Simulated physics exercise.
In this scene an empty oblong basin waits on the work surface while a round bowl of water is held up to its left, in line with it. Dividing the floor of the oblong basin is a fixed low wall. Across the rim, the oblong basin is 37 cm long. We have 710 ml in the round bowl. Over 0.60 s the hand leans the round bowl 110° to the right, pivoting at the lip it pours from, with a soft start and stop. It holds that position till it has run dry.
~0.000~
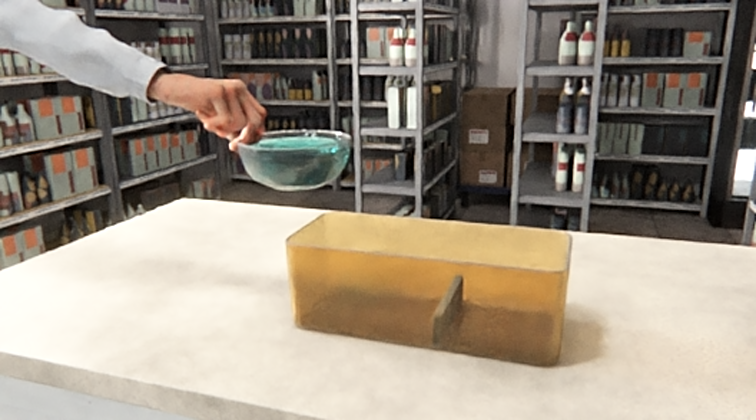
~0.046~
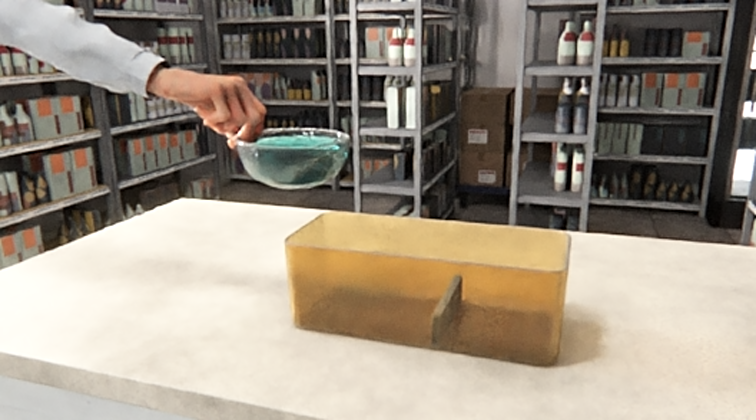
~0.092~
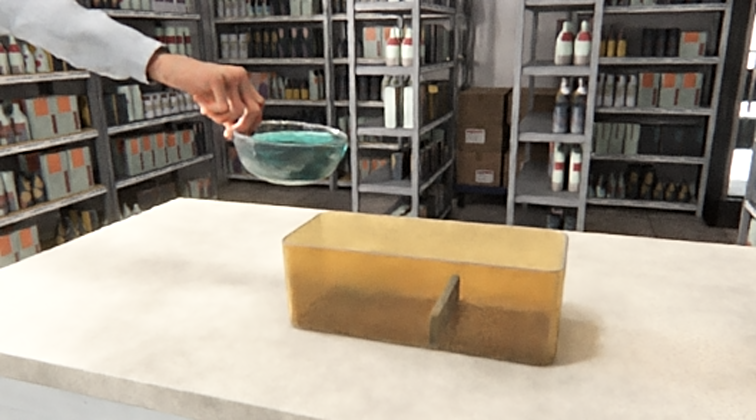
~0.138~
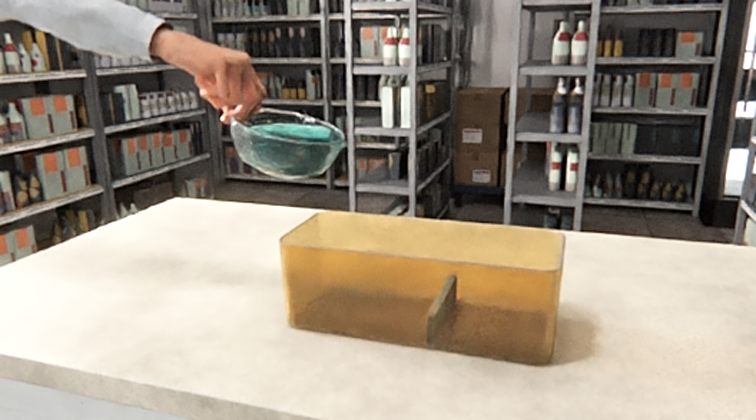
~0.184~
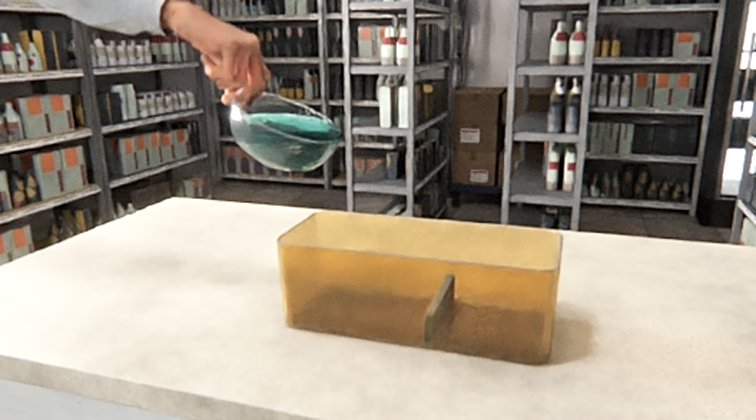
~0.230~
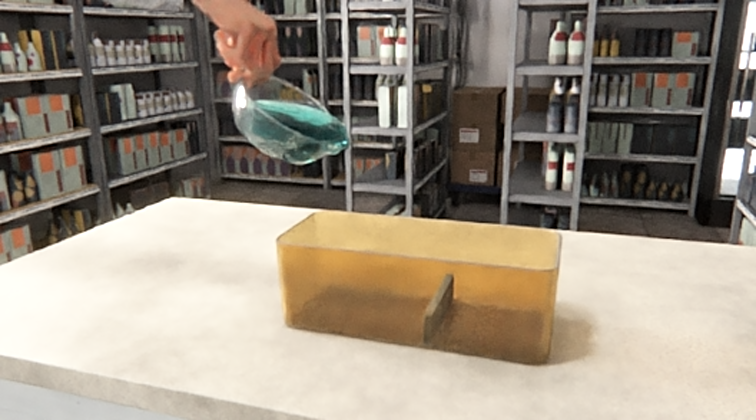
In a storeroom lined with shelves of bottles and boxes, a hand holds a clear round bowl of teal liquid above a pale work surface, to the left of an amber oblong basin with a low divider. The hand keeps it nearly level, then gradually leans it to the right.
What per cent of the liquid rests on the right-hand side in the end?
25 percent.
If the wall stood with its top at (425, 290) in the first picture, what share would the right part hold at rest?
Then about 65 per cent.
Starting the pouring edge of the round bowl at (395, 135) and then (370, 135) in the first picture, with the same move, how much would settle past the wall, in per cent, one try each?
65 then 60 %.
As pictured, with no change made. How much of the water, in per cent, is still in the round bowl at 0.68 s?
About 0 percent.
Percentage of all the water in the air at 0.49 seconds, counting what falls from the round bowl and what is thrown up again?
Estimate: Some 68 % of the total.
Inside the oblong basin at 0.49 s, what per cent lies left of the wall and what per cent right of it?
Lab note: Left near 20, right near 0.
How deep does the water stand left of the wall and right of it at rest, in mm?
Final levels - left approx 16 mm, right approx 8 mm.
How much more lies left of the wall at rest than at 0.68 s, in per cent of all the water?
Near 3 percent, more or less.
Then, 0.49 s in, the tilt is 101° and 13 per cent is still to pour, 19 is left of the wall and 0 right of it.
Then, 0.68 s in, the tilt is 110° and 0 per cent is still to pour, 68 is left of the wall and 29 right of it.
Then, 0.88 s in, the tilt is 110° and 0 per cent is still to pour, 67 is left of the wall and 24 right of it.
Then, 1.10 s in, the tilt is 110° and 0 per cent is still to pour, 71 is left of the wall and 25 right of it.
Finally, 71 per cent lies left of the wall, 25 right of it and 4 outside.
